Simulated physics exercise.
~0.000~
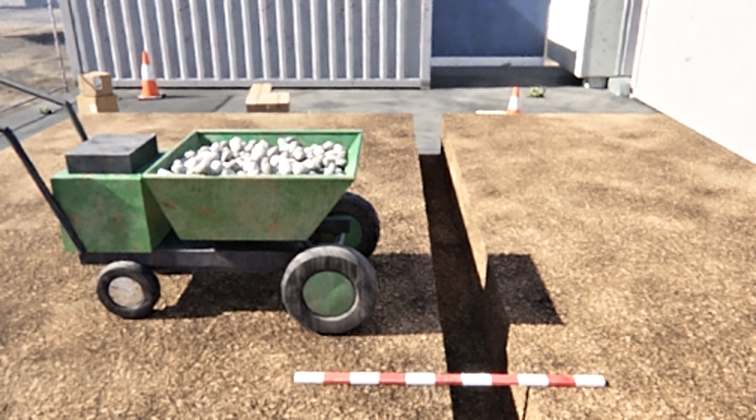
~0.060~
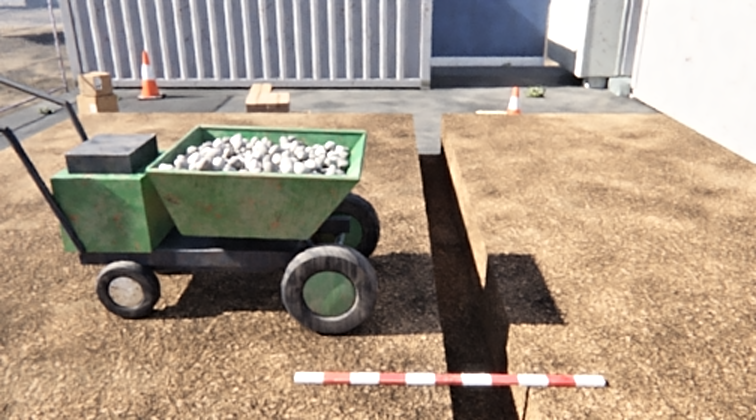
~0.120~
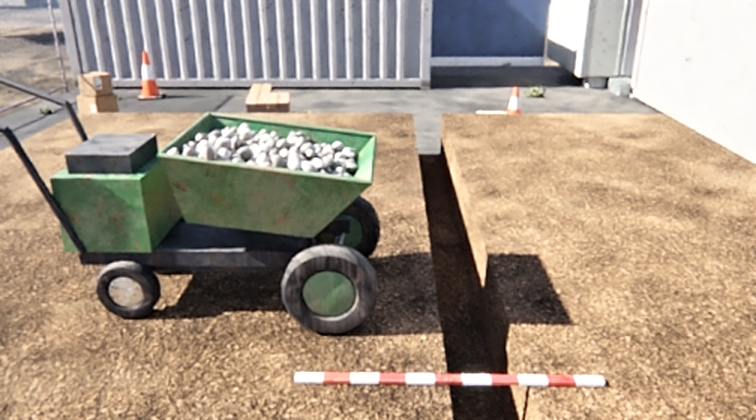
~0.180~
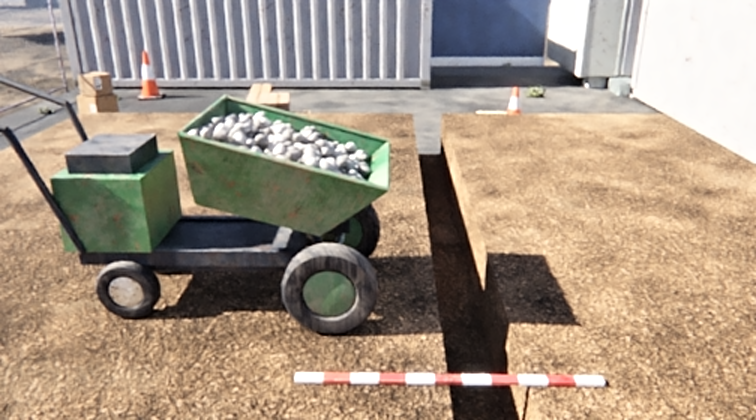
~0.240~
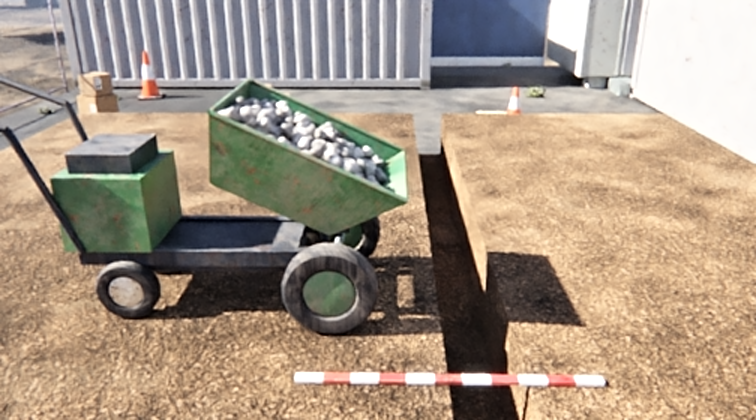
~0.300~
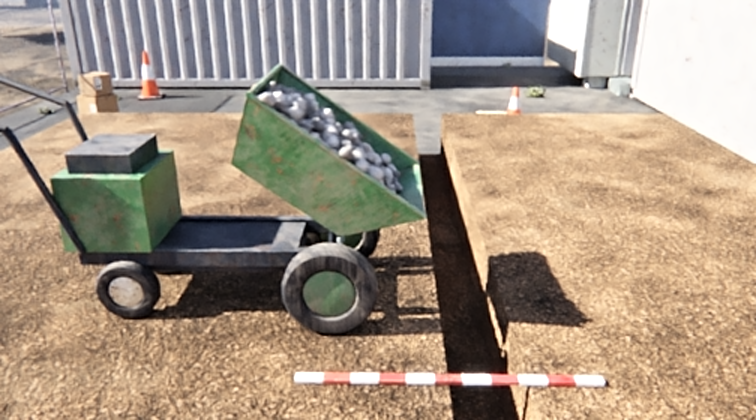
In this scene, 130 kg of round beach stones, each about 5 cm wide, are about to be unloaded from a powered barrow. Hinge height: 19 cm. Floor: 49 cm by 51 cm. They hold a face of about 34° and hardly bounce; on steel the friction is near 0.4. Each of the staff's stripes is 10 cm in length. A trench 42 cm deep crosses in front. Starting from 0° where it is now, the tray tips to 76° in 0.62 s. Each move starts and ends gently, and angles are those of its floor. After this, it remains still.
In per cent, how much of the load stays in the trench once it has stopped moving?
I would say about 44 per cent.
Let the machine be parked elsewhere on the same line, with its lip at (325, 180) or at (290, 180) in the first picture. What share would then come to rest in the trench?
Estimates: 70 % then 85 %.
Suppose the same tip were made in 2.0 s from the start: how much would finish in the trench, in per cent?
Around 70 per cent would end in the trench.
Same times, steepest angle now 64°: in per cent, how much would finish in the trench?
Roughly 55 percent.
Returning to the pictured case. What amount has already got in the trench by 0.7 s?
By that point it's something like 25 in a hundred.
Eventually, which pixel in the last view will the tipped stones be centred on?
(526, 292).
After 0.5 s the floor is at 63°; 100 % in the tray; the foremost stones are at (442, 227).
After 0.7 s the floor is at 76°; 52 % in the tray, 25 % in the trench, 23 % past the trench; the foremost stones are at (551, 303).
After 1.1 s the floor is at 76°; 5 % in the tray, 39 % in the trench, 57 % past the trench; the foremost stones are at (743, 278).
After 3.0 s the floor is at 76°; 0 % in the tray, 44 % in the trench, 56 % past the trench; the foremost stones are past the picture's edge.
